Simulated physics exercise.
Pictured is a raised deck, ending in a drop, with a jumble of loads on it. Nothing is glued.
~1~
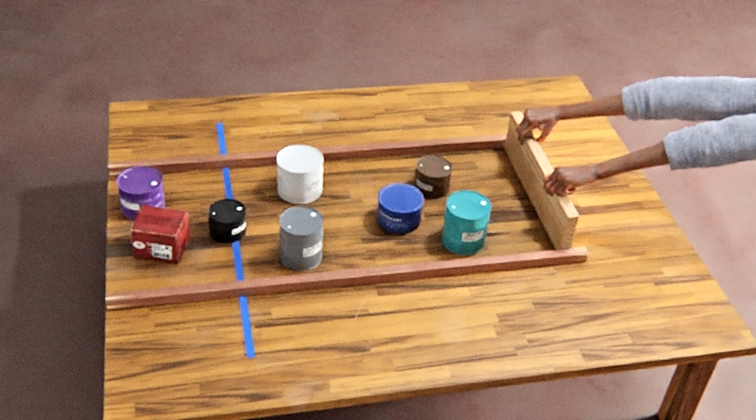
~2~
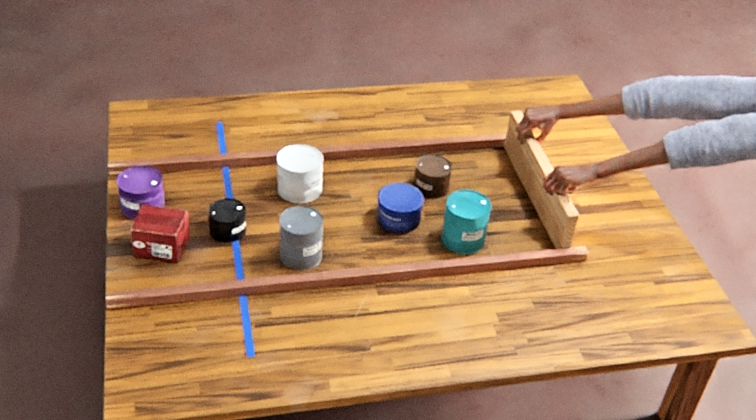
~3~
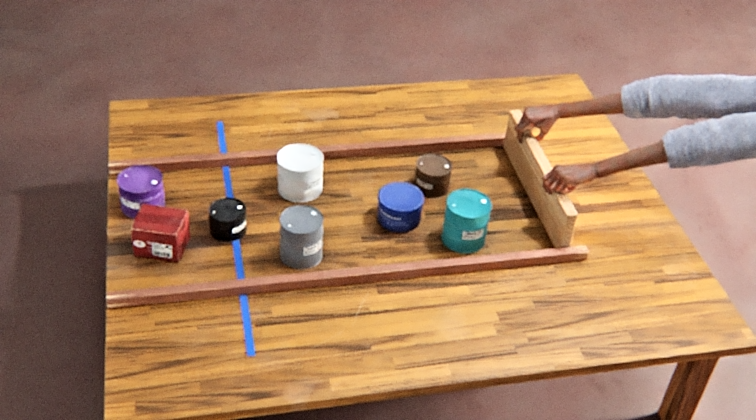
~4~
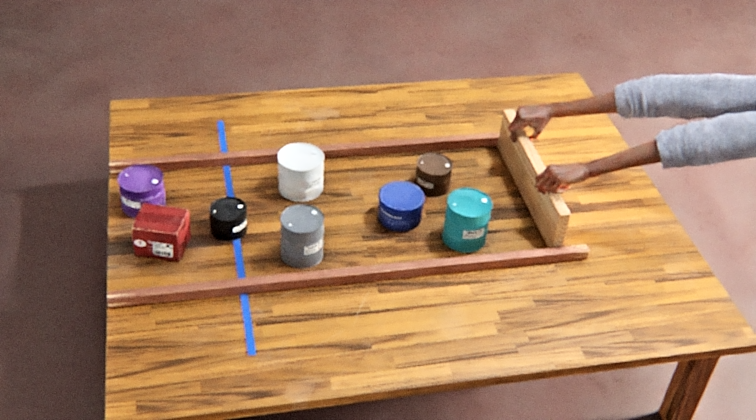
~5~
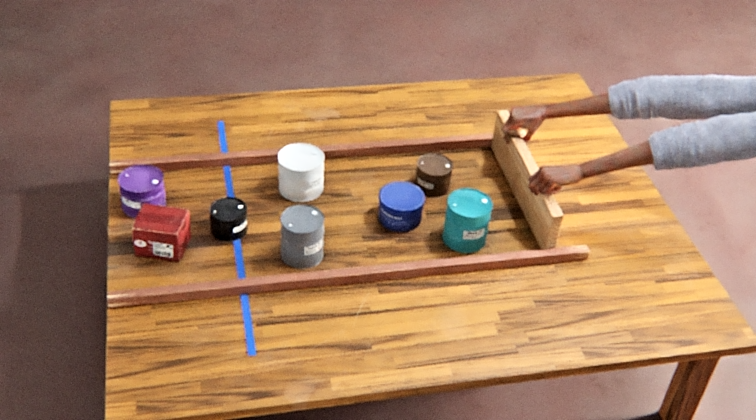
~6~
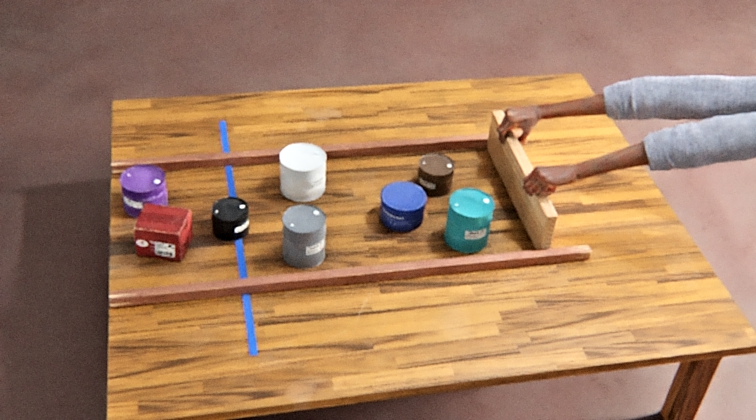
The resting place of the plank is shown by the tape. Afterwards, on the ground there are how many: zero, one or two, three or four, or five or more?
On the ground there are zero.
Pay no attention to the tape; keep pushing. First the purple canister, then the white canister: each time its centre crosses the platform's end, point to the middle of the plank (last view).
I reckon its middle sits around (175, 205) and then around (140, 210).
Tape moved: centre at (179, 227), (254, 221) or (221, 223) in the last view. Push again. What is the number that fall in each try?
Those tries give 1, 0 and 0.
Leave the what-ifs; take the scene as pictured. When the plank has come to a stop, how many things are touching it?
Looks like 3 of them, all told.
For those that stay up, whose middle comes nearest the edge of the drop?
The red parcel, that one.
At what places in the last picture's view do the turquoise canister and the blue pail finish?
Final positions - turquoise canister around (218, 246), blue pail around (214, 221).
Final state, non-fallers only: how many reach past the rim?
The count is 1.
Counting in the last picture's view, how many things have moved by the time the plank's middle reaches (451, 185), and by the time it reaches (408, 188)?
Well, it's 2 at the first one and 3 at the second.
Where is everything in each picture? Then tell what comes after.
Purple canister (141, 193); red parcel (160, 234); black canister (227, 221); plank (539, 180); tape (233, 224), in the first frame.
Red parcel (160, 234); turquoise canister (466, 222), in the second frame.
Black canister (228, 220); white canister (300, 173), in the third frame.
Purple canister (142, 191); plank (531, 178), in the fourth frame.
Red parcel (162, 233); brown canister (434, 175), in the fifth frame.
Purple canister (144, 191); red parcel (164, 232); black canister (230, 219); plank (519, 179); tape (236, 222), in the sixth frame.
Soon after, none off yet; purple canister at rest near (144, 191); red parcel at rest near (164, 232); black canister at rest near (230, 219).
After that, none off yet; purple canister at rest near (144, 191); red parcel at rest near (164, 232); black canister moving near (225, 219).
In the end, the number that fall off is zero.
